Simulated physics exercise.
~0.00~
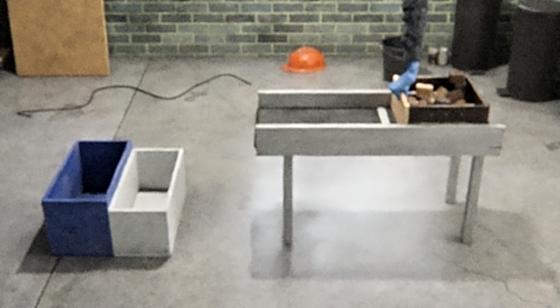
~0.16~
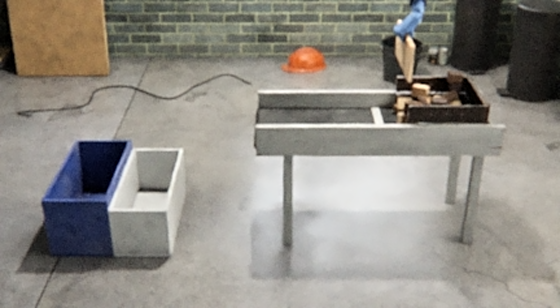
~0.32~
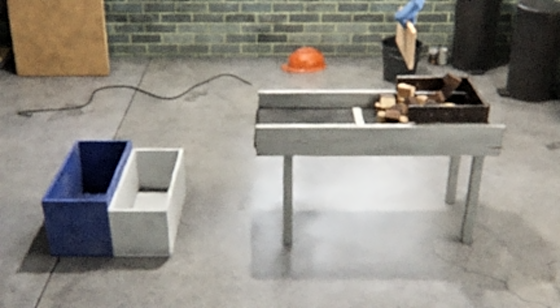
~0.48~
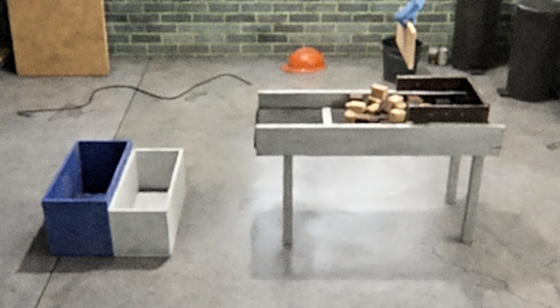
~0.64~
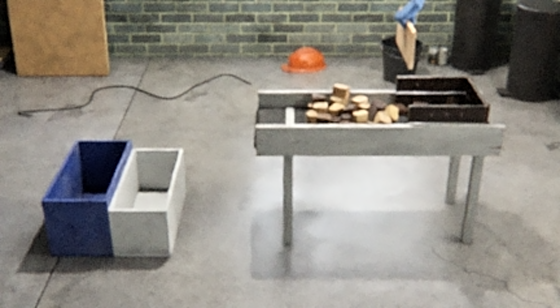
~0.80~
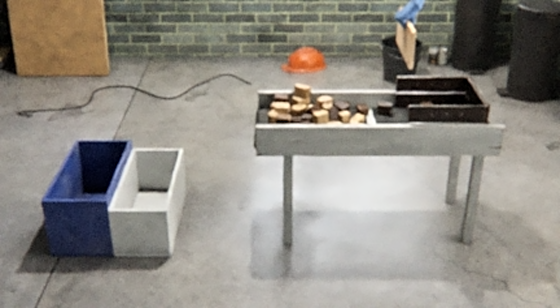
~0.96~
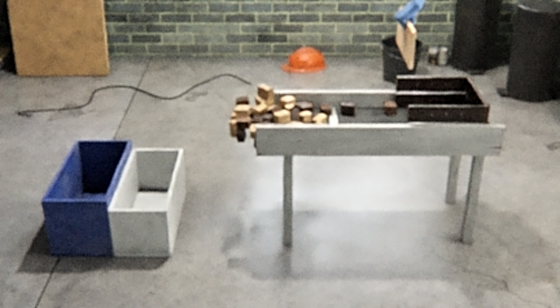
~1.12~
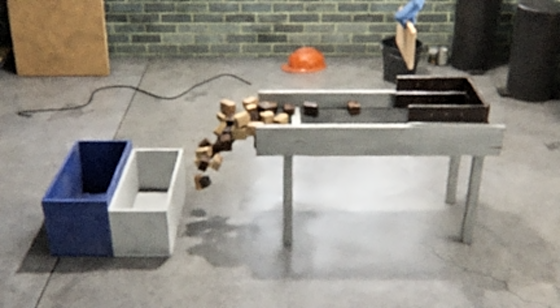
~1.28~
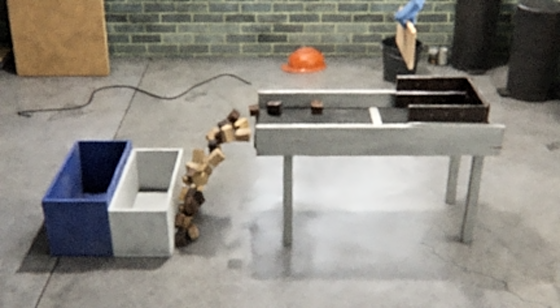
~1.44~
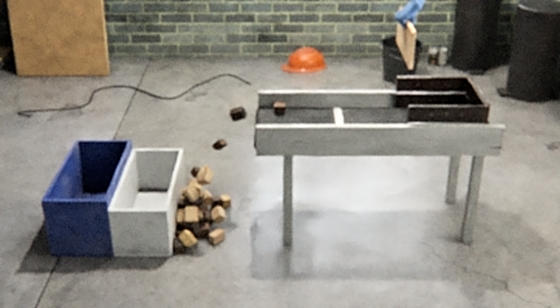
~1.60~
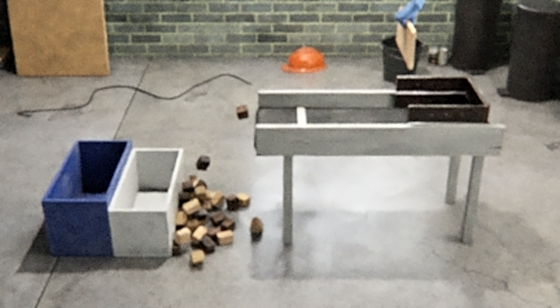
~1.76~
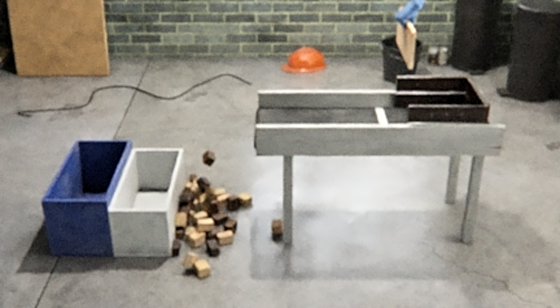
On a concrete floor by a green brick wall, a blue-gloved hand lifted a gate and a belt carried a heap of wooden blocks left, spilling them off its end onto the ground short of the white box, leaving both bins empty.
